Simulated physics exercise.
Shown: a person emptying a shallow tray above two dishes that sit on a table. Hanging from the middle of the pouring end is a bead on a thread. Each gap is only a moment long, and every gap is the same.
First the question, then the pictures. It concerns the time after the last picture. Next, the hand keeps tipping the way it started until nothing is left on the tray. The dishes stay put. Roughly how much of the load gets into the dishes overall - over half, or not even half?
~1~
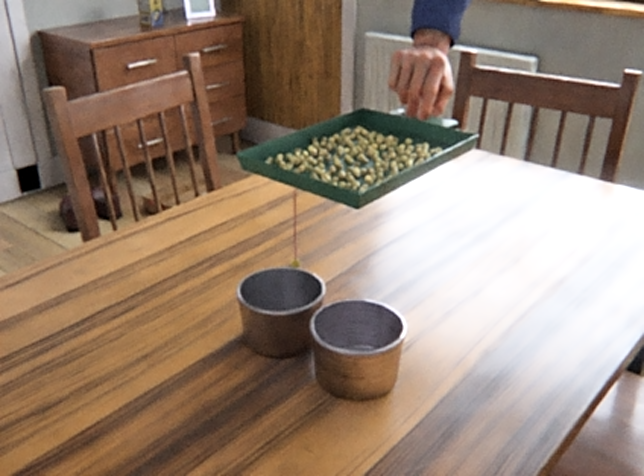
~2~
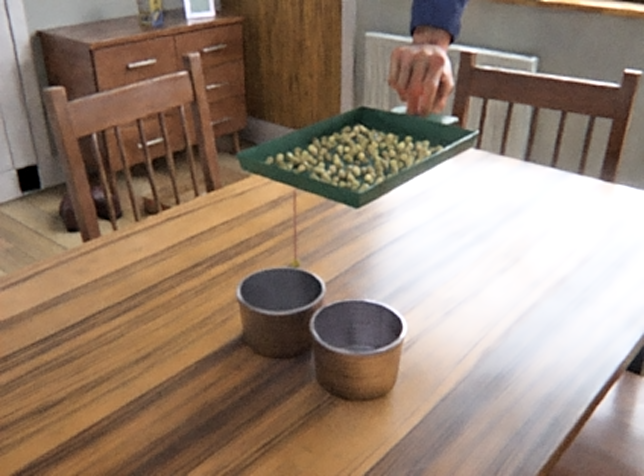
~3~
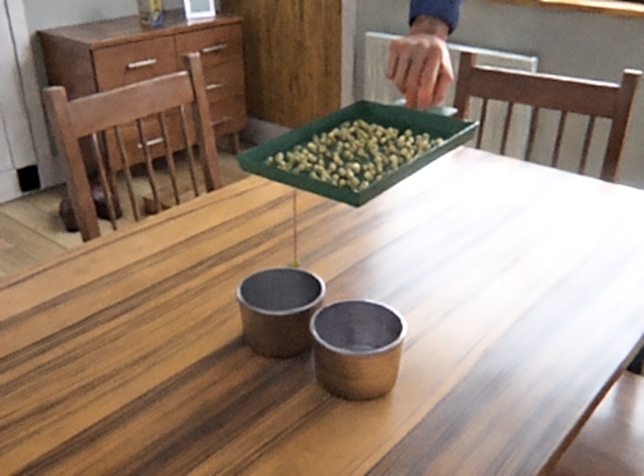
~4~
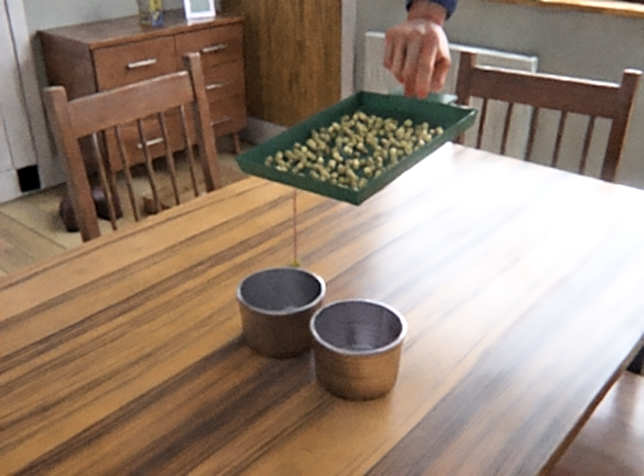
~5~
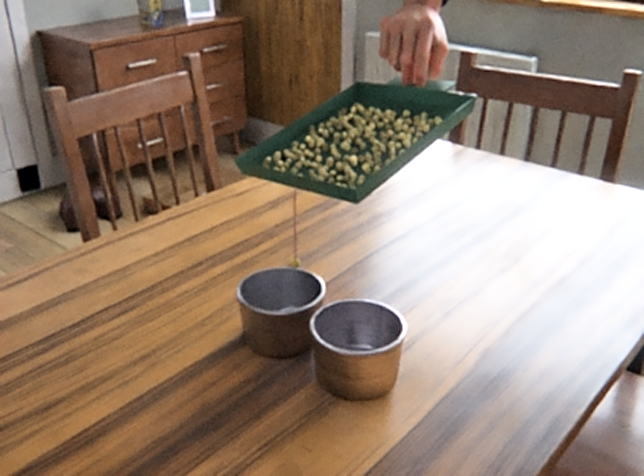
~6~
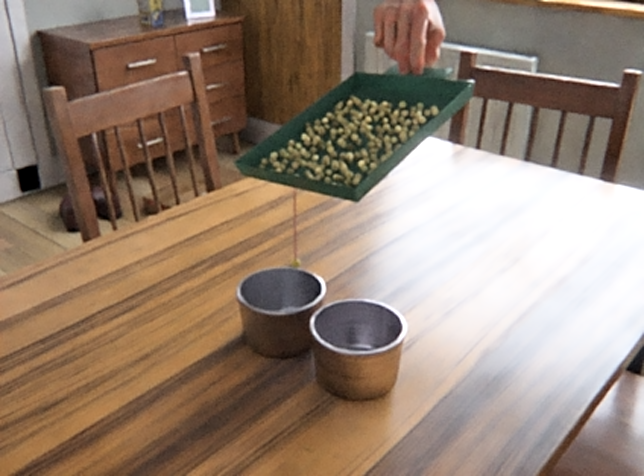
Looks like the dishes end up with a minority of it in the end.
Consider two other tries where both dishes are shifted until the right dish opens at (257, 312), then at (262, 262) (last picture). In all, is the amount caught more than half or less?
Result - try one, below the halfway mark; try two, past the halfway mark.
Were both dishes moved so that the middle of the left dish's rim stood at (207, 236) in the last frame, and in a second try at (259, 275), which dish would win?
Try 1: The dish to the right; try 2: The dish to the left.
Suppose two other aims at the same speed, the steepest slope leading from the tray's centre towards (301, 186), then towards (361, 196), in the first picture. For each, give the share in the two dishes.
The share is 50 per cent in the first and 60 per cent in the second.
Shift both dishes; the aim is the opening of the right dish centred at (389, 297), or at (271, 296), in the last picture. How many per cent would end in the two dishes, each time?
First position: Some 0 %; second position: Some 80 %.
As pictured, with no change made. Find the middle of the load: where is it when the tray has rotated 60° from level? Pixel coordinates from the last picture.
In the last view, the load is centred close to (279, 160).
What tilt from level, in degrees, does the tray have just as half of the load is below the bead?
Around 95°, give or take.
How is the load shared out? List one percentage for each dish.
Left dish 20, right dish 0 %.
Soon after the last picture, tray tipped steeply; nearly all on the tray; a stray few in the air.
A little later, tray tipped right over; about a quarter on the tray; a small part in the left dish; about half outside both; about a quarter in the air.
Later still, tray tipped past a quarter turn; about a quarter in the left dish; most outside both.
At rest, tray tipped past a quarter turn; none in the right dish; about a quarter in the left dish; most outside both.
